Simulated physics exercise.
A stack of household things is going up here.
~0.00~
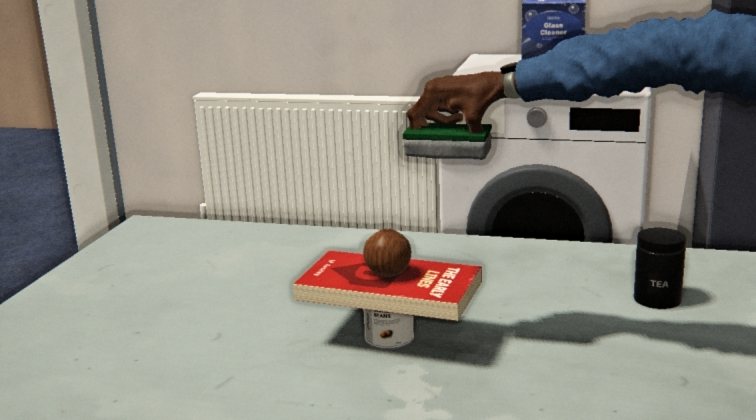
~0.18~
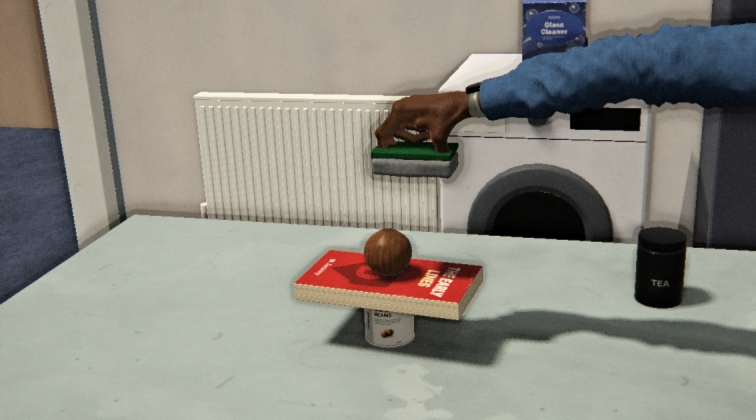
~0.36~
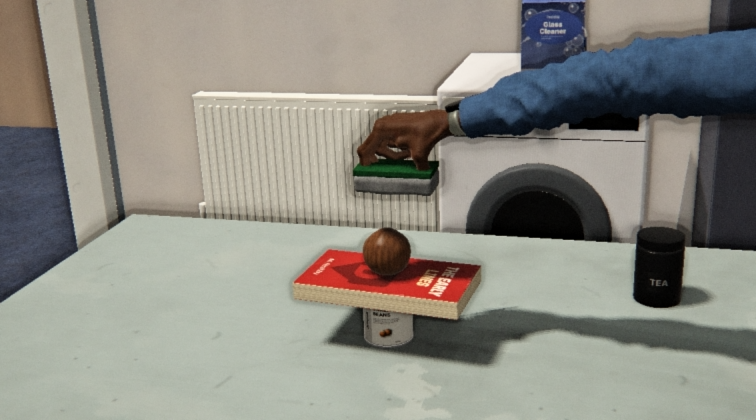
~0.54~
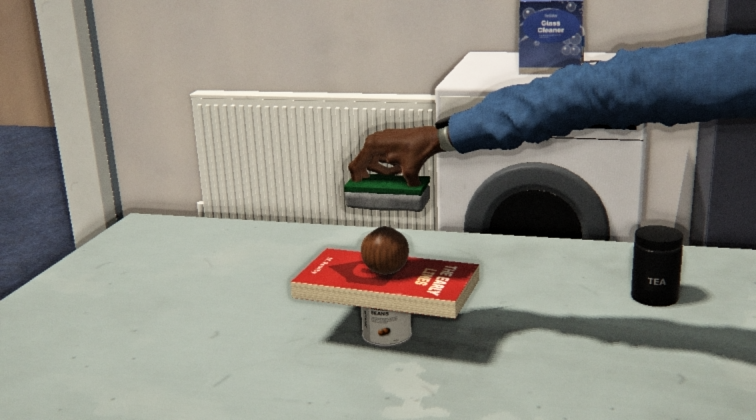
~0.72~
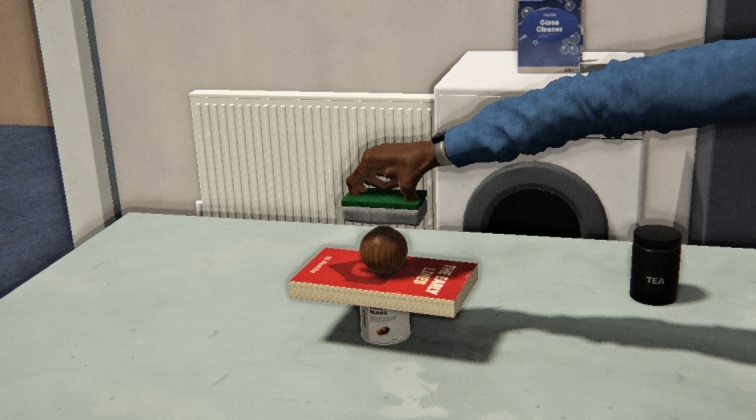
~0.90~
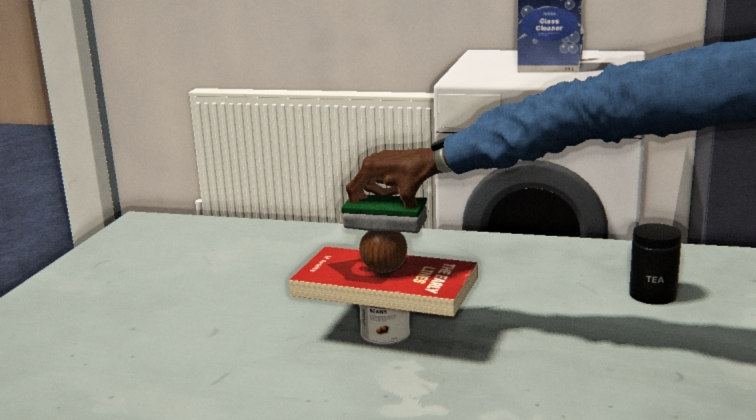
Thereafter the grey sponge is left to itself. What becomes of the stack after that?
The pile fails to rest steadily.
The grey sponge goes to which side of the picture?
Observed: The object is displaced in the rightward direction.
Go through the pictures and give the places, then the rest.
Coming down; grey sponge (448, 141); black jar (660, 268), in the first picture.
Coming down; grey sponge (415, 159); white tin (389, 314), in the second picture.
Coming down; grey sponge (397, 177); black jar (659, 267), in the third picture.
Coming down; grey sponge (387, 193); white tin (386, 312), in the fourth picture.
Coming down; grey sponge (385, 207); black jar (655, 265), in the fifth picture.
Set down, still held; grey sponge (385, 214); white tin (384, 310), in the sixth picture.
Around 1.60 s, grey sponge now fallen.
Around 2.00 s, things are still on the move.
Around 2.20 s, as before.
Finally (2.7 s), fallen, grey sponge; the other 4 still in place. Final places as the last picture's camera would see them, grey sponge near (582, 329). The pile gives way.
